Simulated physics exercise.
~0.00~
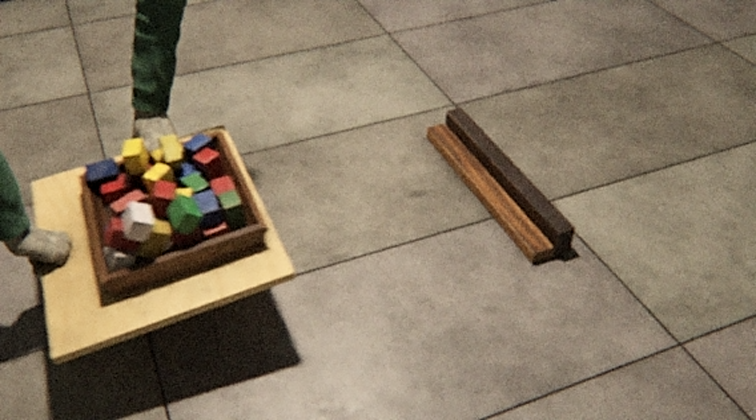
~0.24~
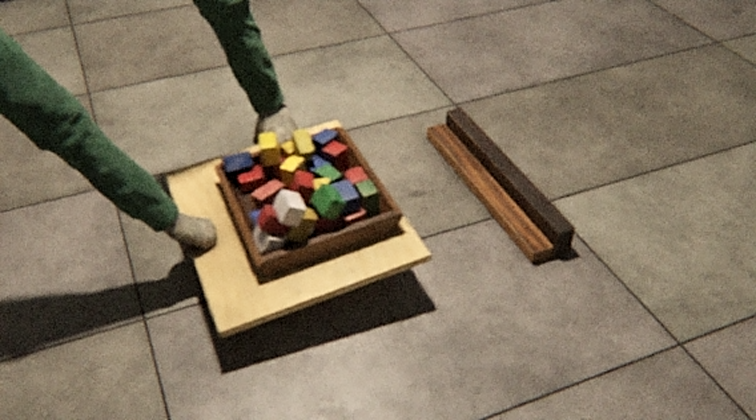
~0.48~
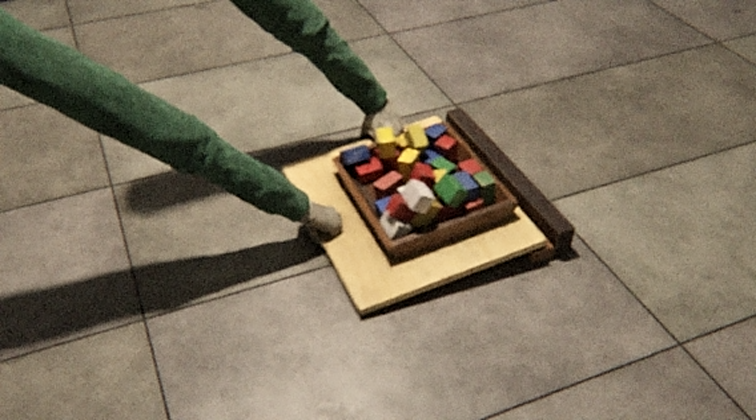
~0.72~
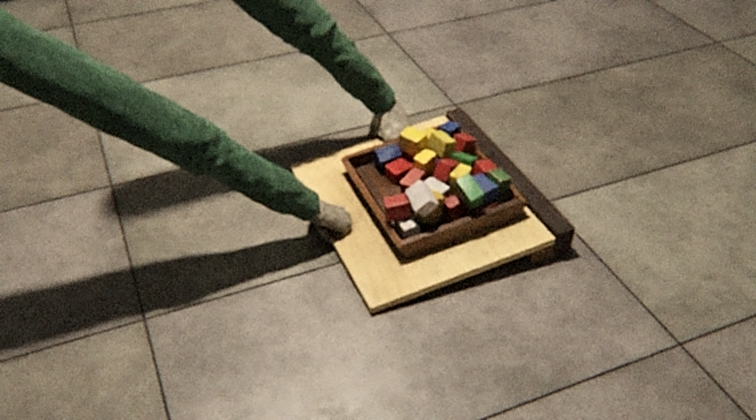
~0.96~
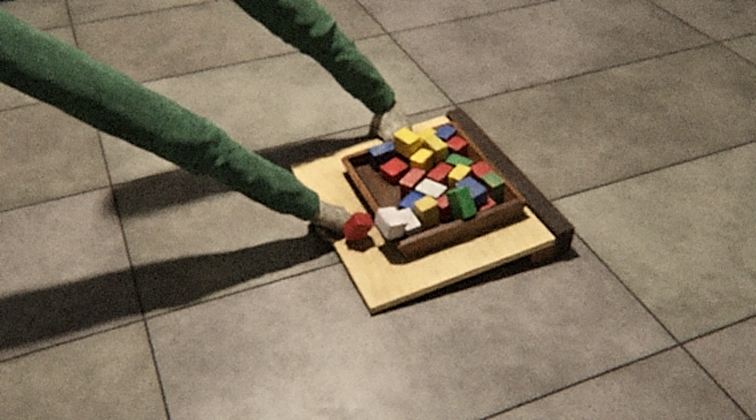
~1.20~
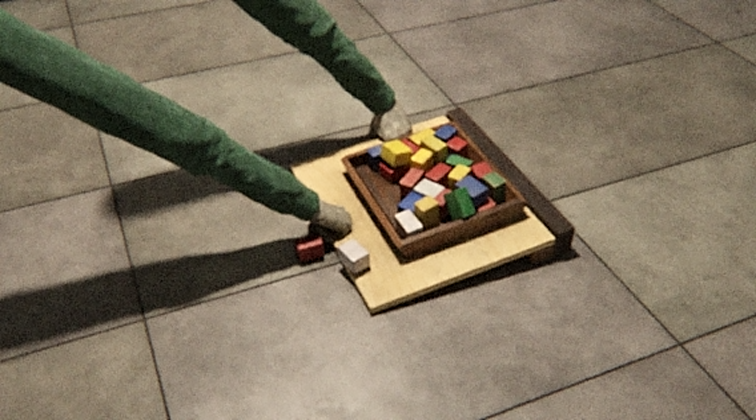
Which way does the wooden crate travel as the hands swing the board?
The wooden crate travels to the right, until the board comes to rest against the batten.
